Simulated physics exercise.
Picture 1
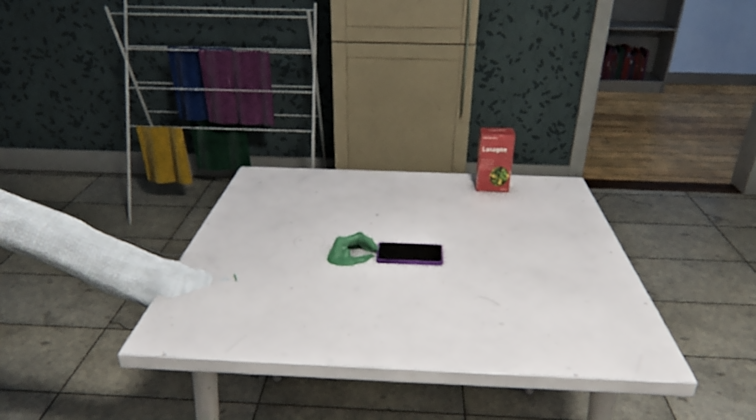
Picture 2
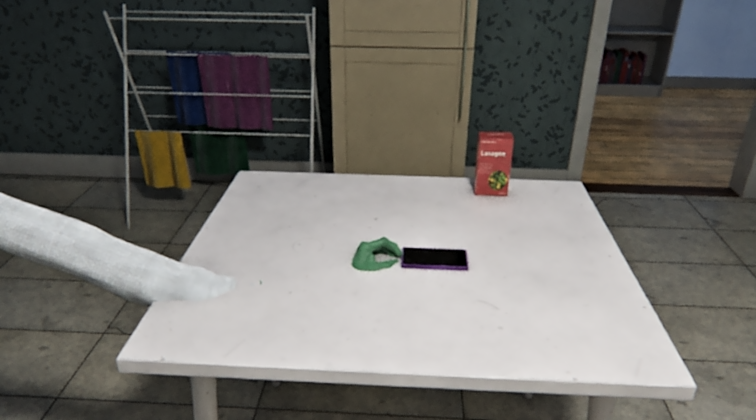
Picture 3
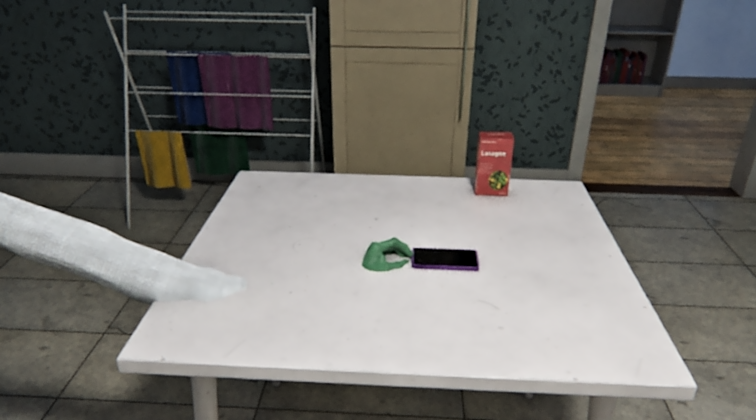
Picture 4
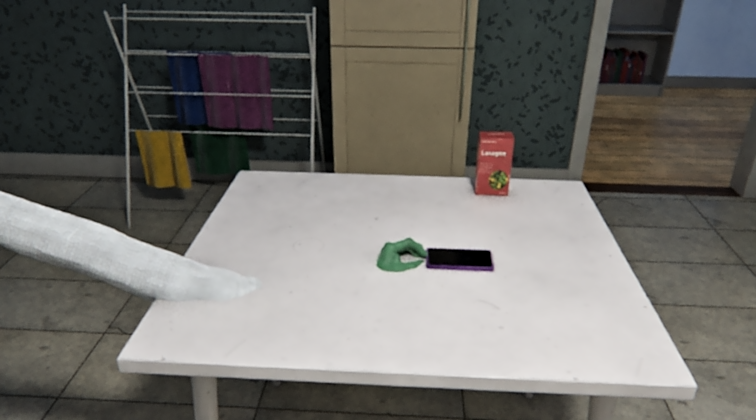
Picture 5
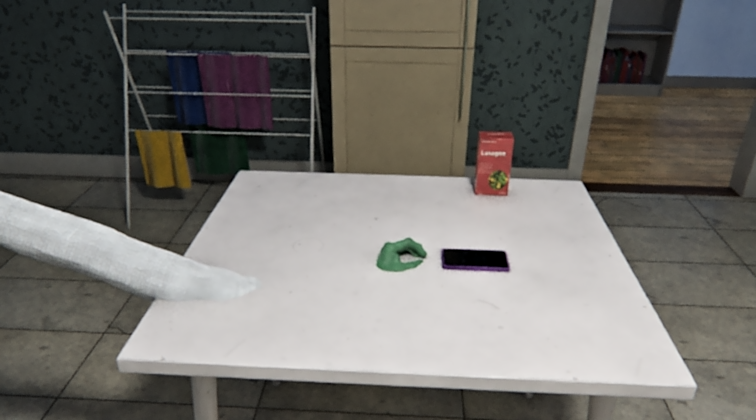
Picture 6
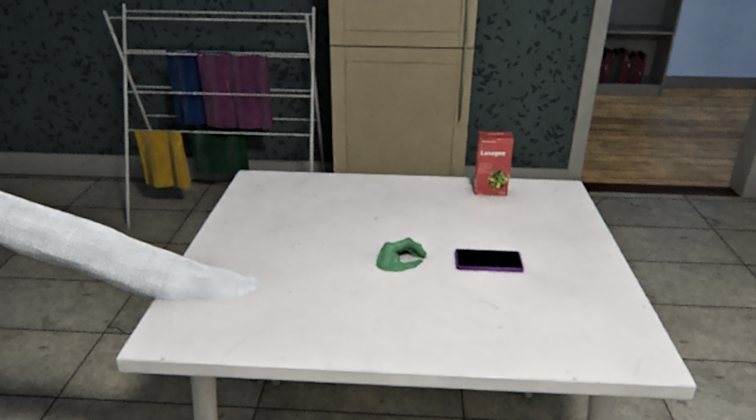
The clip shows a green hand shape beside a purple phone on a white table, near a red box. Both move a short way right, then the hand stays still while the phone slides slightly farther right, opening a gap.
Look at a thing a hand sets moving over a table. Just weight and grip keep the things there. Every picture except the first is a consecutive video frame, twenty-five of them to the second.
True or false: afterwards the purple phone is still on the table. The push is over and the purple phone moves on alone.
True.
Then, 0.10 s on from there, purple phone shifted about its own width near (518, 261).
Then, 0.20 s on from there, purple phone shifted about its own width near (538, 262).
Then, 0.30 s on from there, purple phone shifted about its own width near (549, 263).
In the end, moved from the start, purple phone. At the end, from the last picture's camera, purple phone near (552, 262).
